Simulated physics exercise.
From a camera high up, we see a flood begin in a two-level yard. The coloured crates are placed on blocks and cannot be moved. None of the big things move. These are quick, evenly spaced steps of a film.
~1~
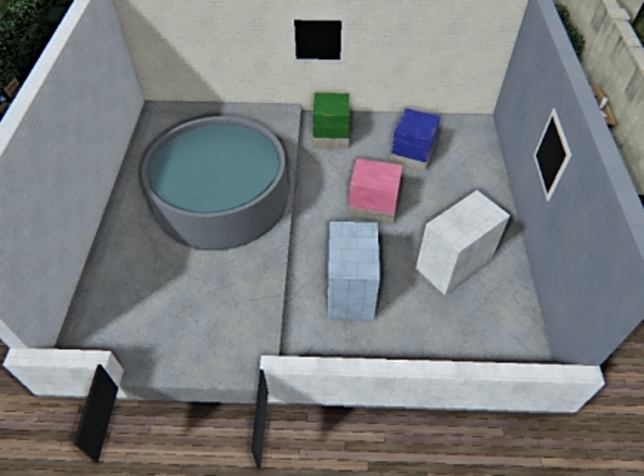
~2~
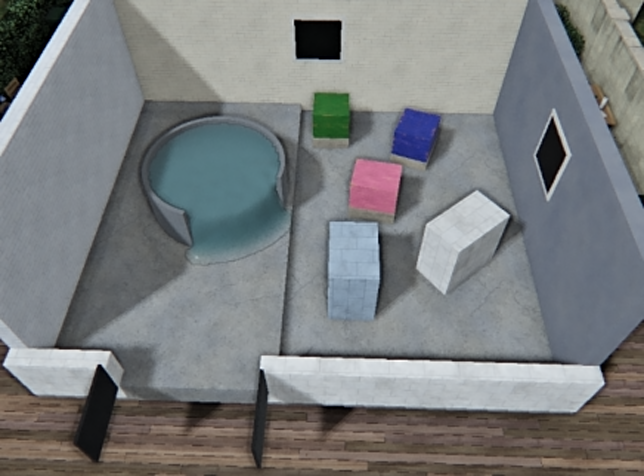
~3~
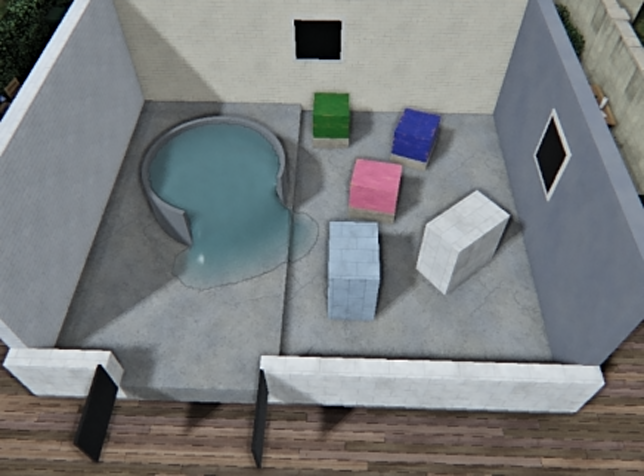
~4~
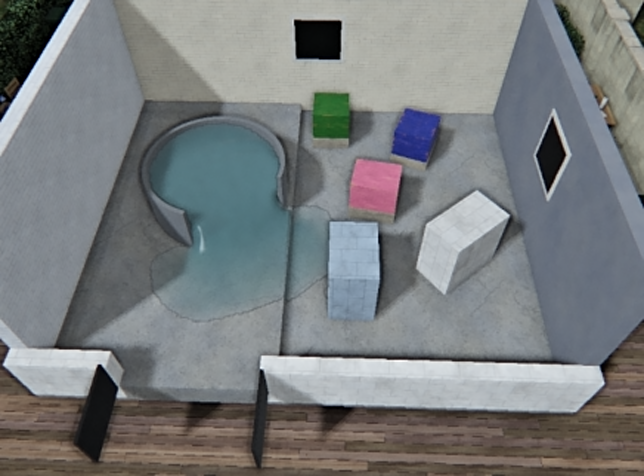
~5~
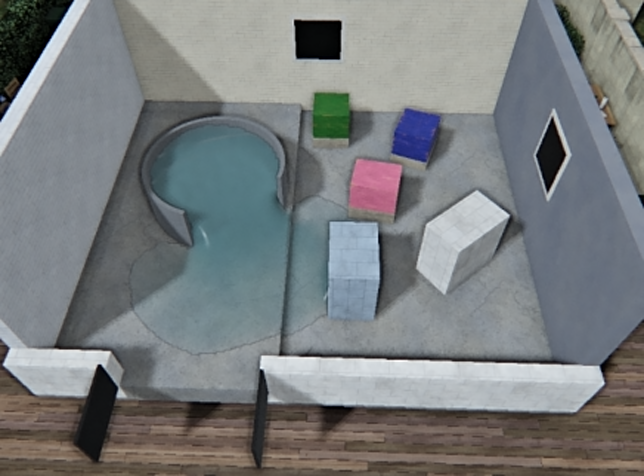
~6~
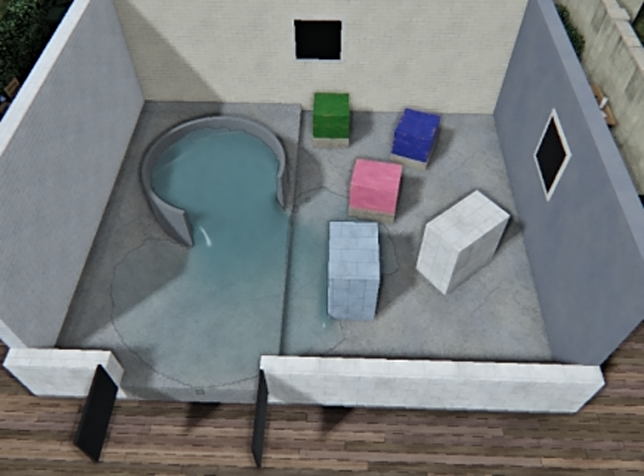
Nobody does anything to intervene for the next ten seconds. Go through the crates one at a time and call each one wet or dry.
The blue crate is dry. The green crate is dry. The pink crate is dry.
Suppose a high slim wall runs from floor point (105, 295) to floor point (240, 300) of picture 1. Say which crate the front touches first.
That would be the crate marked pink.
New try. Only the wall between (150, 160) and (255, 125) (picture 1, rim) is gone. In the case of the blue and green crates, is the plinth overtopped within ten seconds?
So the blue crate remains untouched while the green crate goes wet.
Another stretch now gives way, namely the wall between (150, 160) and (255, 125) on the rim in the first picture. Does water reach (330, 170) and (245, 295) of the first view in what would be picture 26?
Result, in order - waterlogged, parched.
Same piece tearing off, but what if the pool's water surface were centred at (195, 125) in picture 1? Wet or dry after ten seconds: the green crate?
I reckon the green crate is unharmed.
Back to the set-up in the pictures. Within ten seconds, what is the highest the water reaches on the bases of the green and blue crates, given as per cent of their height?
The first reaches around 60 in a hundred, the second around 70.
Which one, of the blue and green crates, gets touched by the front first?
It is the green-painted one.
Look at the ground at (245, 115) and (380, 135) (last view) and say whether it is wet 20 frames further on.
Going in order, I'd say clear for the first and clear for the second.
A moment on, water covers 30 % of the floor; the blue crate not reached, the green crate not reached, the pink crate water round its plinth.
Next, water covers 45 % of the floor; the blue crate not reached, the green crate water round its plinth, the pink crate water round its plinth.
Then, water covers 60 % of the floor; the blue crate water round its plinth, the green crate water round its plinth, the pink crate water round its plinth.
Later, water covers 70 % of the floor; the blue crate water round its plinth, the green crate water round its plinth, the pink crate water round its plinth.
In the end, water covers 70 % of the floor; the blue crate stayed above the water, the green crate stayed above the water, the pink crate stayed above the water.
